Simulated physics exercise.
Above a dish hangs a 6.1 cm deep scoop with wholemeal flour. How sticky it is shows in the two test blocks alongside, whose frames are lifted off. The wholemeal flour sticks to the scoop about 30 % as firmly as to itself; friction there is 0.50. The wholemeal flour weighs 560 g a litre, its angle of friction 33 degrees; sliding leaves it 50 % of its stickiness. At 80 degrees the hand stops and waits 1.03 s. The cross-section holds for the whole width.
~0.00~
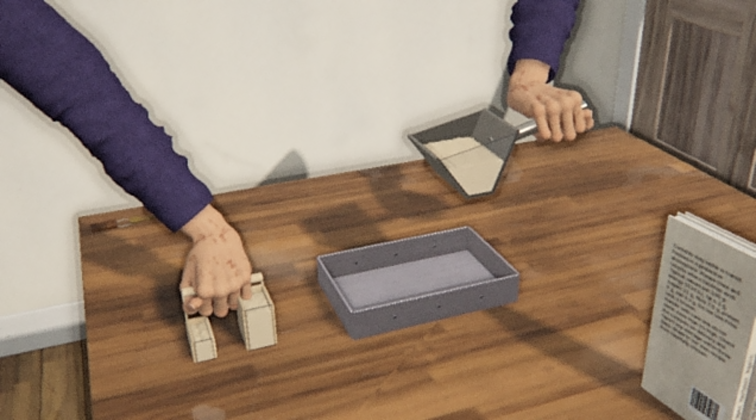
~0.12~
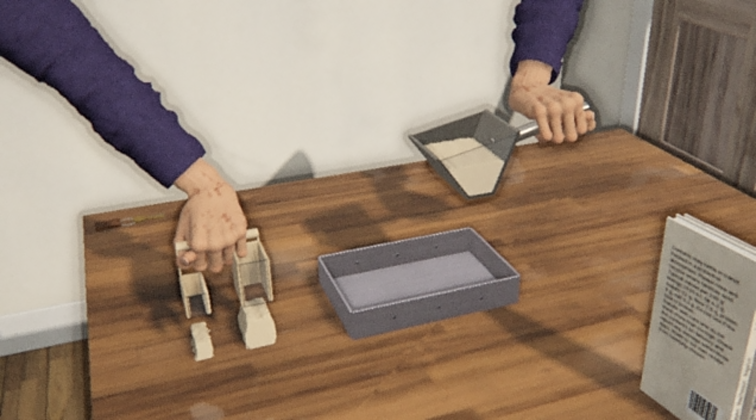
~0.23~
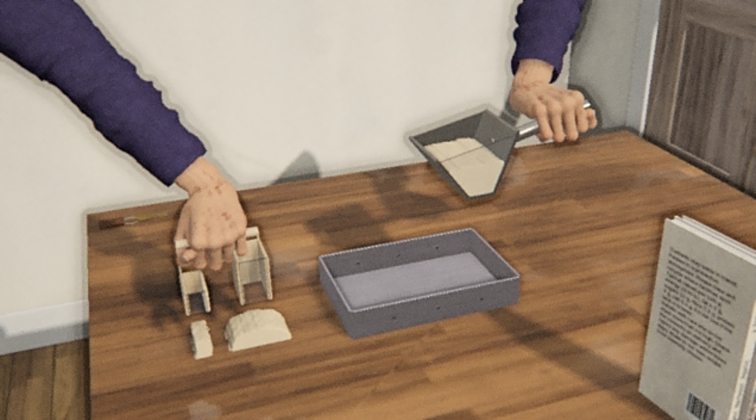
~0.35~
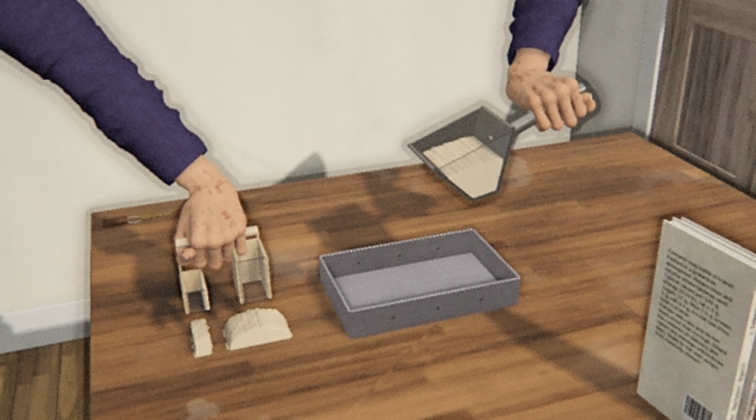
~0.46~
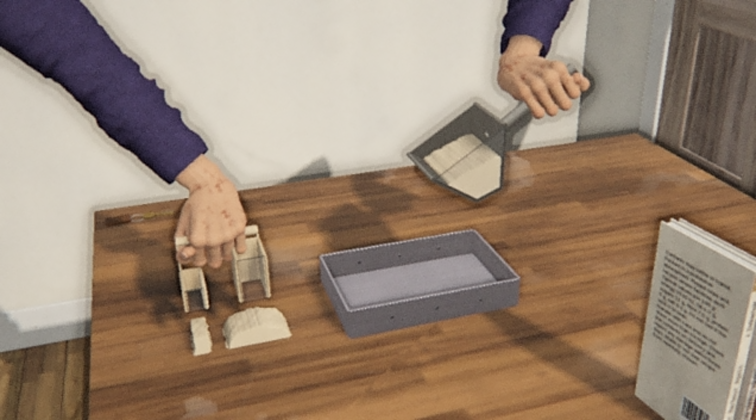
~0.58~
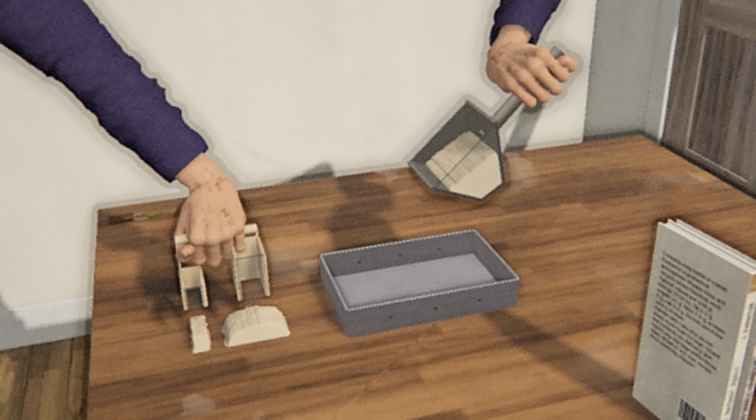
Two purple-sleeved arms reach over a brown wooden table by a pale wall, seen from slightly above by a nearly still camera. One hand holds a grey scoop of cream flour beyond a grey dish at centre, with a pale book at right. At left the other hand lifts small moulds off two blocks, the larger slumps into a mound, and the scoop gradually tilts.
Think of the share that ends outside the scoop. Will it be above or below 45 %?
Expect above 45 %.
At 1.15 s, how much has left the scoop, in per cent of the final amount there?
About 10 %.
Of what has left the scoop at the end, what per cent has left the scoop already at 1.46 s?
About 80 %.
After 0.84 s, the scoop is at 58 degrees and 0 % has left it.
After 1.15 s, the scoop is at 80 degrees and 7 % has left it.
After 1.46 s, the scoop is at 80 degrees and 47 % has left it.
After 1.77 s, the scoop is at 80 degrees and 58 % has left it.
After 2.16 s, at the end, the scoop is at 80 degrees and 61 % has left it.
